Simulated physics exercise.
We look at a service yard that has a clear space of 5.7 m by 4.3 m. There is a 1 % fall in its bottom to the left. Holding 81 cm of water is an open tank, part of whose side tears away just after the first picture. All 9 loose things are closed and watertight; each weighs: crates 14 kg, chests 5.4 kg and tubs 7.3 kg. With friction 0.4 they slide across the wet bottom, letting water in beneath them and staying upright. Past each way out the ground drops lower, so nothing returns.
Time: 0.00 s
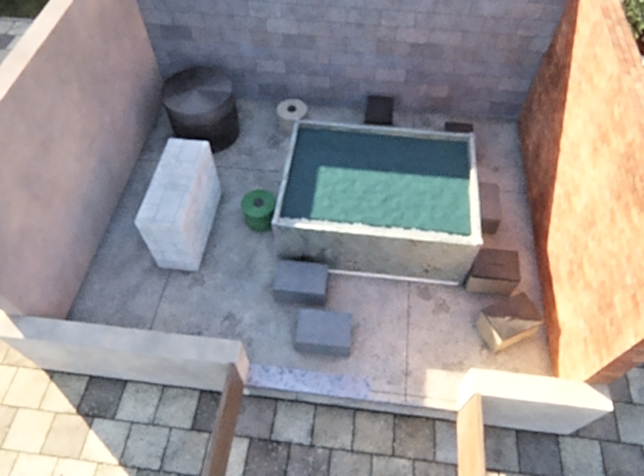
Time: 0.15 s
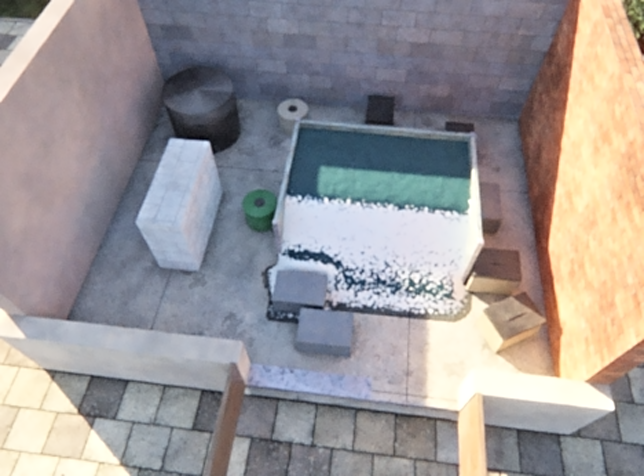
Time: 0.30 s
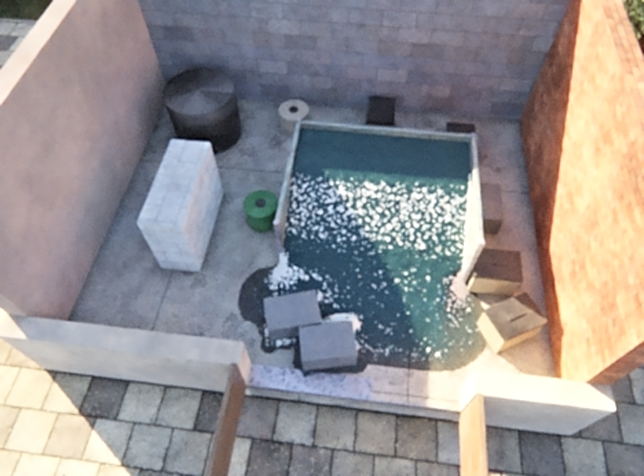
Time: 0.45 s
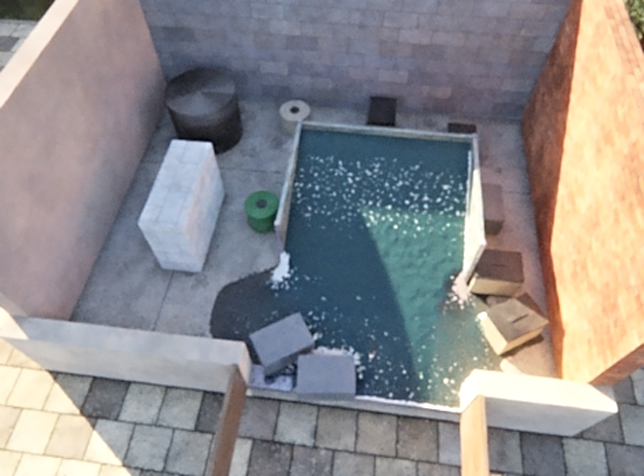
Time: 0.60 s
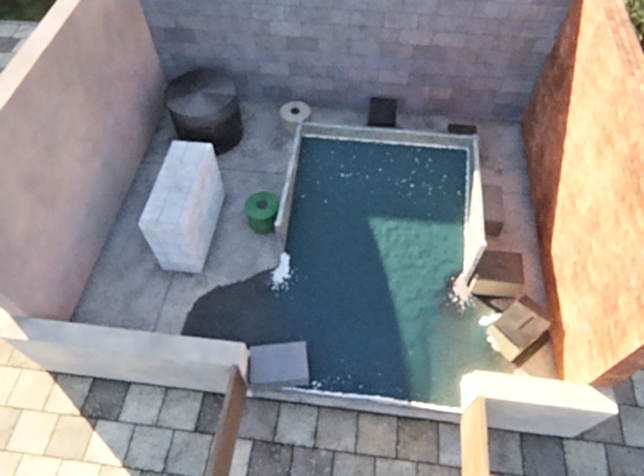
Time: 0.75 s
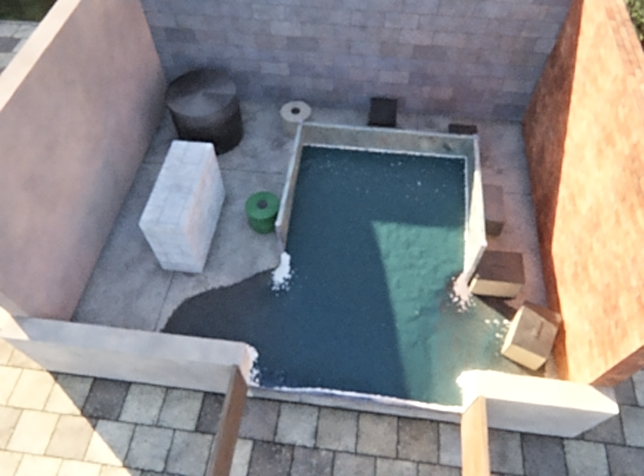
Water burst out through the near side of an open tank in a walled yard, foaming as it spread across the floor and pushed two grey blocks and a brown box toward the front wall.
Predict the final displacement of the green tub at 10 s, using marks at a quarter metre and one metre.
Its move will be negligible.
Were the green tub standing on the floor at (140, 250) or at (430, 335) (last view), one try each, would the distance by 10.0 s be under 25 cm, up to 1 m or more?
From the first spot it goes a long way, and from the second it goes a long way.
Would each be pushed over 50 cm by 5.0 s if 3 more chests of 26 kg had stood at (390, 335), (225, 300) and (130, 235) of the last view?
Going through them in the order asked, they come out clear of the mark, shy of the mark and shy of the mark.
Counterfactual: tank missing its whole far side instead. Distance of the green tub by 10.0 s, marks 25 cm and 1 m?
So the green tub winds up far off.
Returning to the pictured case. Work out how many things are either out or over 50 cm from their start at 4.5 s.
Result: 6.
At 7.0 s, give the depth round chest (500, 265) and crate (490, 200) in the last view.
Roughly 4 and 5 cm.
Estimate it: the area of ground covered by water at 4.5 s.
Some 19 m2 of it.
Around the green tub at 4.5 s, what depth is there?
I'd say around 0 cm.
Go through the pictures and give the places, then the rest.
In the first frame, the green tub at (259, 203), on the bottom; water covers 3.4 m2; 0 of 9 have shifted.
In the second frame, the green tub at (260, 203), on the bottom; 4.7 m2 under water; 1 of 9 have shifted.
In the third frame, the green tub at (261, 203) rests on the ground; water covers 6.2 m2; 2 of 9 have shifted.
In the fourth frame, the green tub at (262, 204) rests on the ground; 7.9 m2 under water; 2 of 9 have shifted.
In the fifth frame, the green tub at (262, 205) rests on the ground; 8.6 m2 under water; 3 of 9 have shifted.
In the sixth frame, the green tub at (263, 205) rests on the ground; 8.9 m2 under water; 3 of 9 have shifted.
After 2.0 s the green tub is near (263, 205), 0.0 m from its start, aground; 2 of 9 are out; 1 afloat.
After 4.5 s the green tub is near (263, 205), 0.0 m from its start, aground; 2 of 9 are out; 2 afloat.
After 7.0 s the green tub is near (263, 205), 0.0 m from its start, aground; 2 of 9 are out; 4 afloat.
After 10.0 s the green tub is near (260, 210), 0.1 m from its start, aground; 2 of 9 are out; 5 afloat.
